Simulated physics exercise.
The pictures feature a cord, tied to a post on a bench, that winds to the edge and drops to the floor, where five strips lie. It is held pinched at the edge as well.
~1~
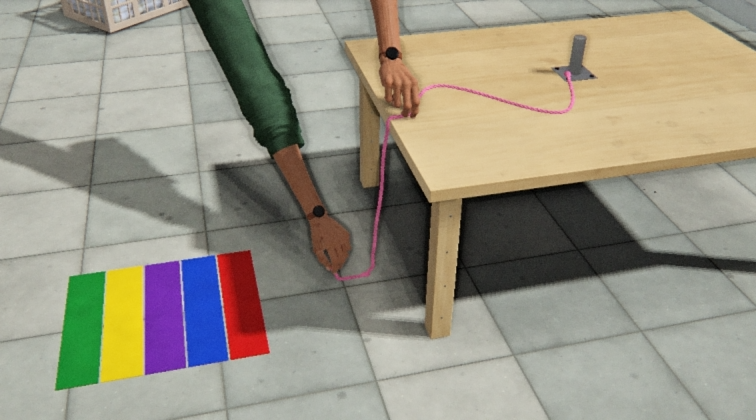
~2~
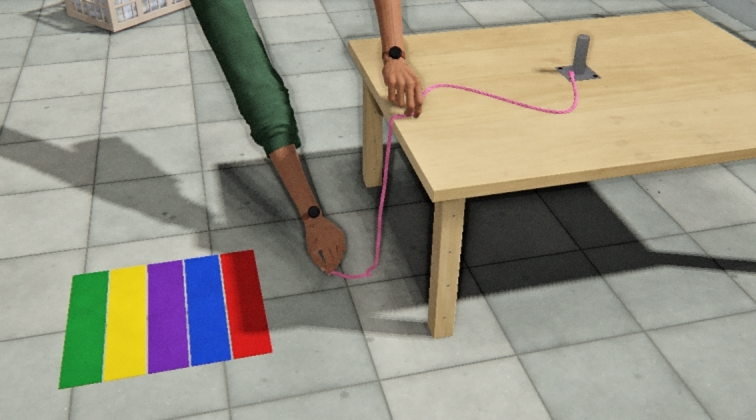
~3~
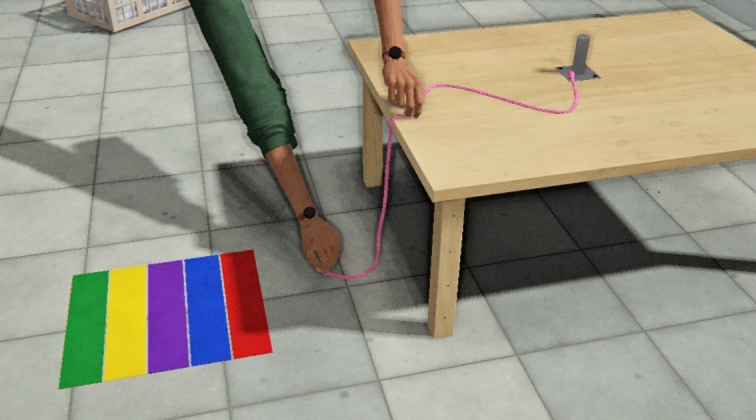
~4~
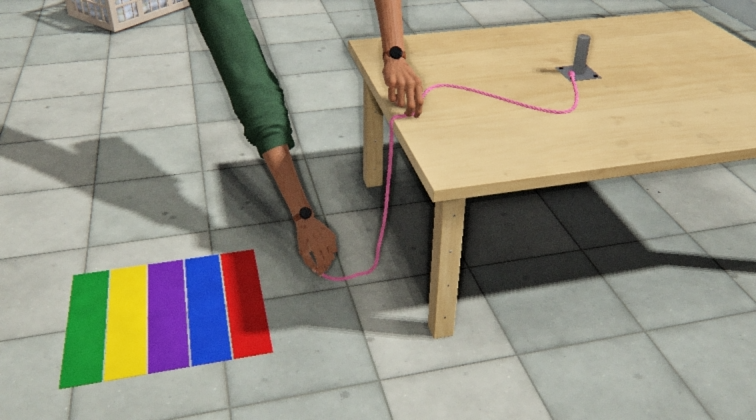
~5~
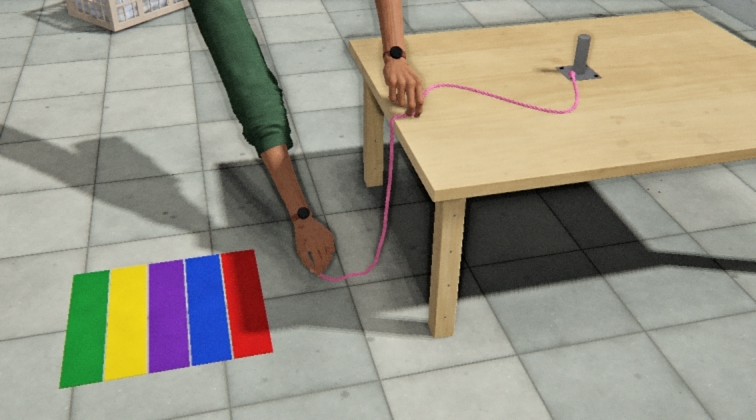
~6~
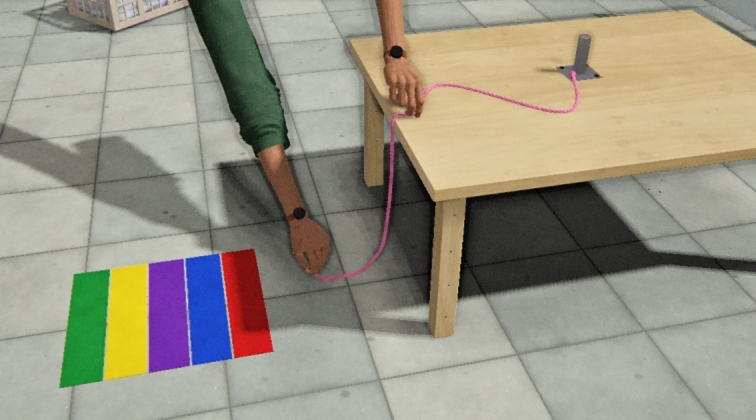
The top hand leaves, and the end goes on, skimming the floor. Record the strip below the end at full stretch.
Below the end: Green.
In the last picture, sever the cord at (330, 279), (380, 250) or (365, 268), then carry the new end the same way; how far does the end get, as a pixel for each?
Try 1: (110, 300); try 2: (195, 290); try 3: (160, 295).
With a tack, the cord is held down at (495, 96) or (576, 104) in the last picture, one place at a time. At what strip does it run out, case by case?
First try purple, second try yellow.
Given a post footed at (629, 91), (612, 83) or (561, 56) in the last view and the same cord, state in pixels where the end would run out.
The places are (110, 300), (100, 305) and (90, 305).
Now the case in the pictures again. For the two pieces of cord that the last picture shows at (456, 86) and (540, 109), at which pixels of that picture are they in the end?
First: (391, 114). Second: (473, 94).
Soon after, end near (152, 296); over purple.
Then, end near (106, 302); over yellow.
At full stretch, end near (80, 306); over green. The end stops over the green strip.
